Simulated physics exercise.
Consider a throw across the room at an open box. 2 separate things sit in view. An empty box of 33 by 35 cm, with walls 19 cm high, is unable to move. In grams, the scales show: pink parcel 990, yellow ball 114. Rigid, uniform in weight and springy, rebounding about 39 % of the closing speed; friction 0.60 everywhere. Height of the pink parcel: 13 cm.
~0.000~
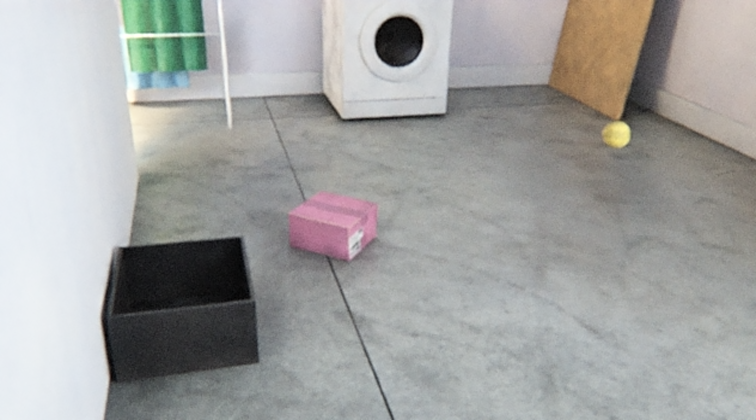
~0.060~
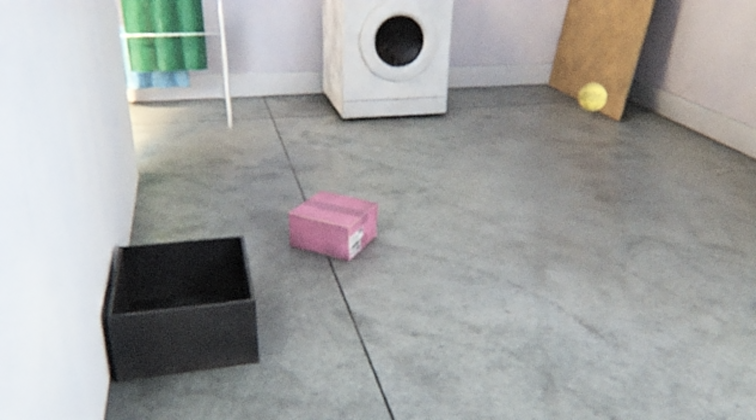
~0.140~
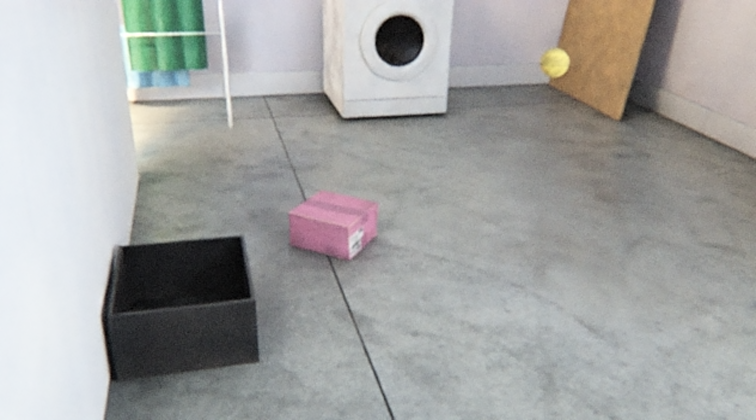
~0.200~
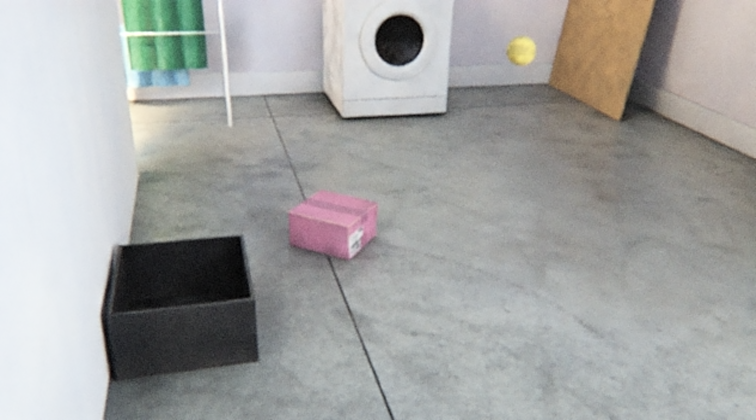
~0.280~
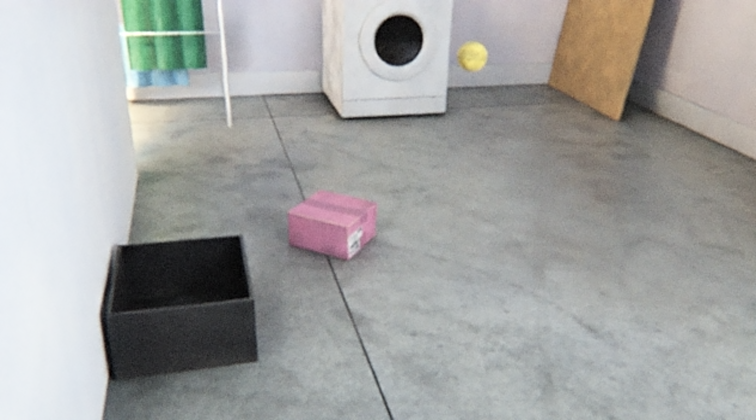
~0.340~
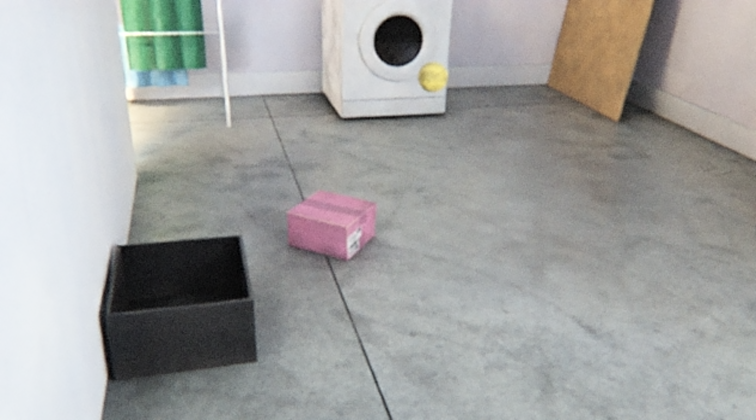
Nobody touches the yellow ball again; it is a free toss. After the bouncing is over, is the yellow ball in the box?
The ball lands beyond the box after bouncing.
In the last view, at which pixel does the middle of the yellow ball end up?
It ends near (448, 305).
After 0.54 s, gap 32 cm; yellow ball near (302, 238).
After 0.74 s, ball outside, 36 cm from the box's middle; yellow ball near (315, 304).
After 1.14 s, ball outside, 62 cm from the box's middle; yellow ball near (408, 308).
At rest (2.8 s), ball outside, 74 cm from the box's middle; pink parcel in place, give or take 10 cm. Seen from the same camera at the end, yellow ball near (448, 305).
